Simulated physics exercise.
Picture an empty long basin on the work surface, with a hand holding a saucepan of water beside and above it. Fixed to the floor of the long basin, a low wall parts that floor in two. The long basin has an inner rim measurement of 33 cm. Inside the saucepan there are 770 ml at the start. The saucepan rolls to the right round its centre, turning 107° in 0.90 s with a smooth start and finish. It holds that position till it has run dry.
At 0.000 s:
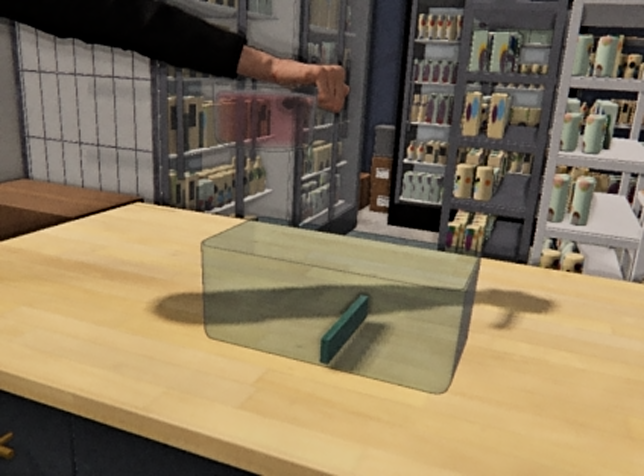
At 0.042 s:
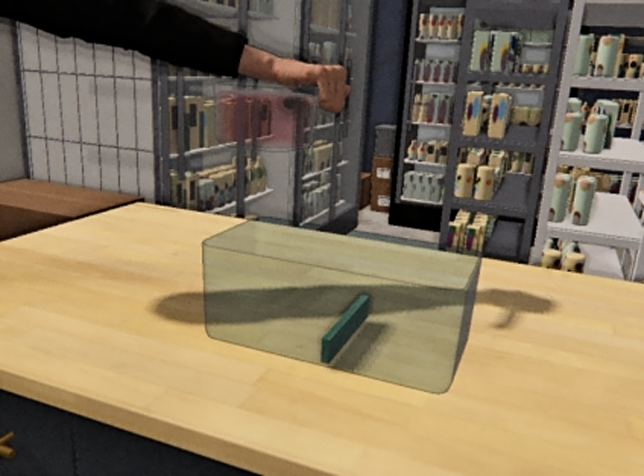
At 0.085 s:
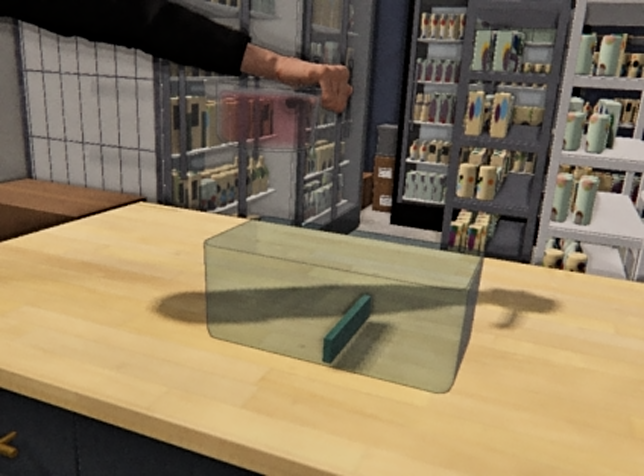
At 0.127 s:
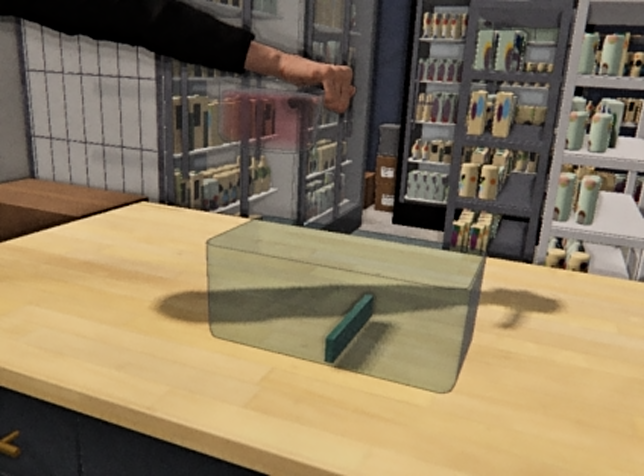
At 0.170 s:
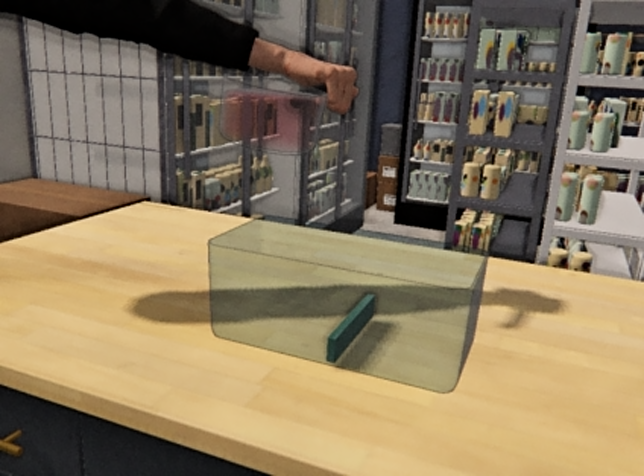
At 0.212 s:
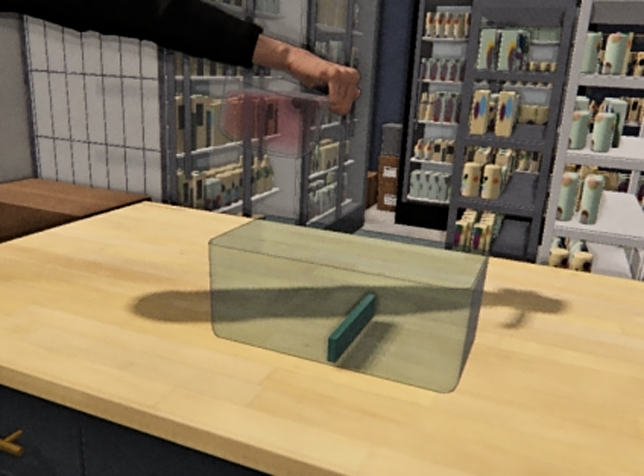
Above a clear basin on a wooden counter, a hand slowly tilts a saucepan slightly right.
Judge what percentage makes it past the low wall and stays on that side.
Some 64 per cent makes it over and stays.
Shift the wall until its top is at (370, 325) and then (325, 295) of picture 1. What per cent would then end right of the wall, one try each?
30 then 80 %.
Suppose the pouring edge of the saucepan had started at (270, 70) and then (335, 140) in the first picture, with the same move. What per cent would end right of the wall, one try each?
10 and 75 %.
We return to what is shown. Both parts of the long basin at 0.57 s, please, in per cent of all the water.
2 left and 9 right, roughly.
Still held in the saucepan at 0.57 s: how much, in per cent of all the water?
About 52 per cent.
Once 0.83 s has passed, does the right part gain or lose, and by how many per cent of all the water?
A gain, roughly 2.
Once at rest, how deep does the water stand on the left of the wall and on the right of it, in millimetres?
Depths: Left near 10 mm, right near 22 mm.
After 0.57 s the tilt is 75° and 52 per cent is still to pour, 2 is left of the wall and 9 right of it.
After 0.83 s the tilt is 105° and 8 per cent is still to pour, 19 is left of the wall and 62 right of it.
After 1.10 s the tilt is 107° and 0 per cent is still to pour, 33 is left of the wall and 64 right of it.
After 1.40 s the tilt is 107° and 0 per cent is still to pour, 35 is left of the wall and 64 right of it.
In the end 35 per cent lies left of the wall, 64 right of it and 1 outside.
